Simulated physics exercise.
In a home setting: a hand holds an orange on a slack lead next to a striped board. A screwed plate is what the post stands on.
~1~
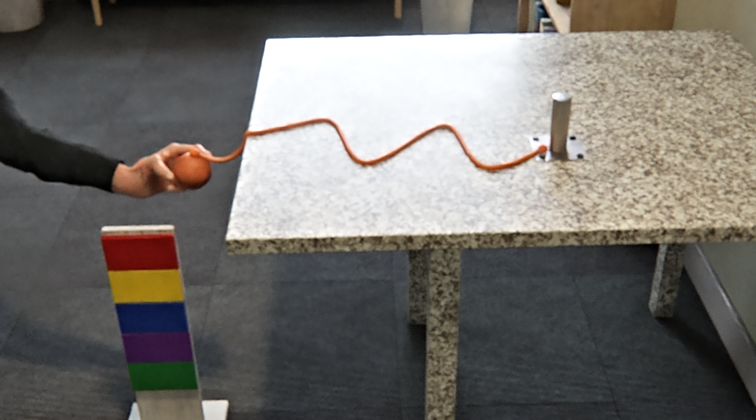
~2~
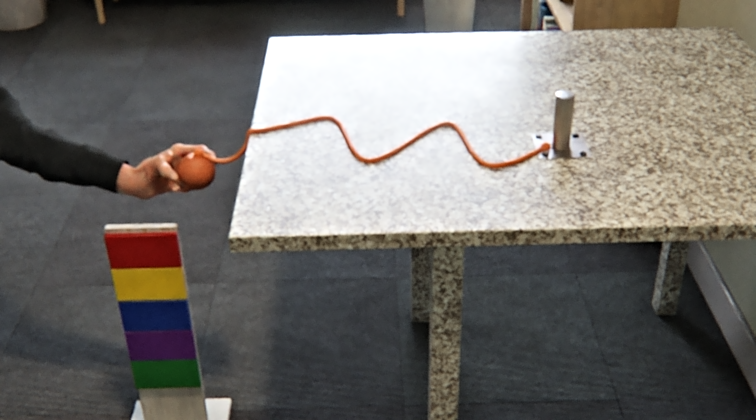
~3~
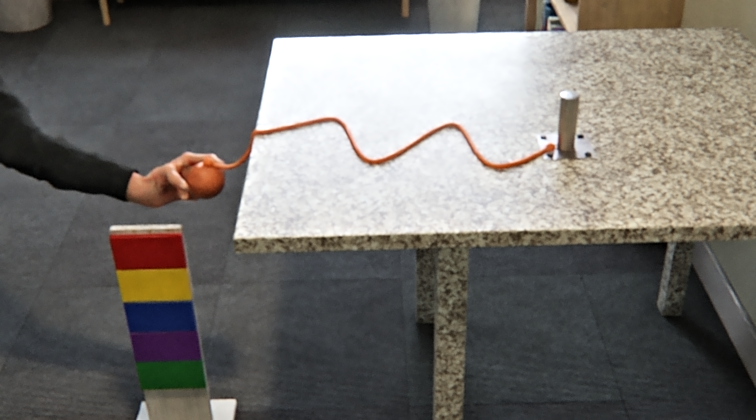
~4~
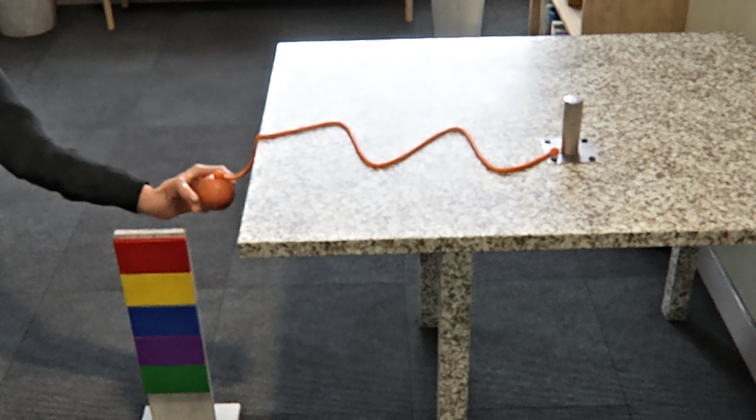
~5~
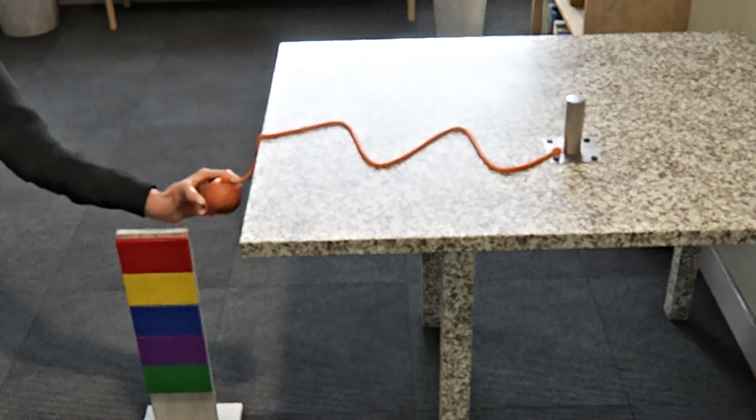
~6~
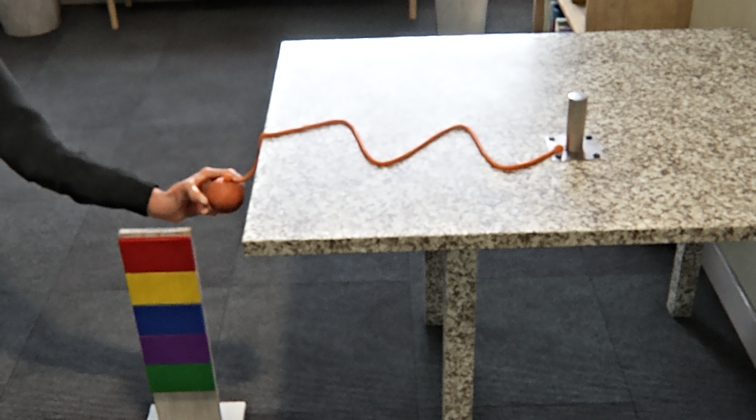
A hand reaching in from the left holds an orange ball beside a speckled stone table, seen from slightly above in a room with a dark tiled floor. A wavy orange cord runs from the ball across the tabletop to a metal post on a screwed plate, while a board banded red, yellow, blue, purple and green stands below the hand. The hand moves the ball slightly right and down toward the table edge, then nearly stills, as the view drifts slightly left.
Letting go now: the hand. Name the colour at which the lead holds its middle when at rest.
Purple.
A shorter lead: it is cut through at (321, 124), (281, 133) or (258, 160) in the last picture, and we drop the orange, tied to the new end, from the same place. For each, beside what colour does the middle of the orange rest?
First try: Red; second try: Yellow; third try: Blue.
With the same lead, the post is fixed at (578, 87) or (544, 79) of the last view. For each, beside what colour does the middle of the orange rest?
Result per try, in order: Blue / purple.
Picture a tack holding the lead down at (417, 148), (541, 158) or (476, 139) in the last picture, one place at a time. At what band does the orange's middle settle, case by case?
Going through them one at a time, the answers are yellow; purple; blue.
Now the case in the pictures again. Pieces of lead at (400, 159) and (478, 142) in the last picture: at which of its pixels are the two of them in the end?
At (296, 141), then (427, 145).
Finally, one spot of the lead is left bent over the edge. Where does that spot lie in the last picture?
That spot is roughly at (371, 159).
A little later, orange near (282, 342); level with purple.
Next, orange near (285, 348); level with purple.
When it is over, orange near (286, 349); level with purple. The lead holds its middle at purple.
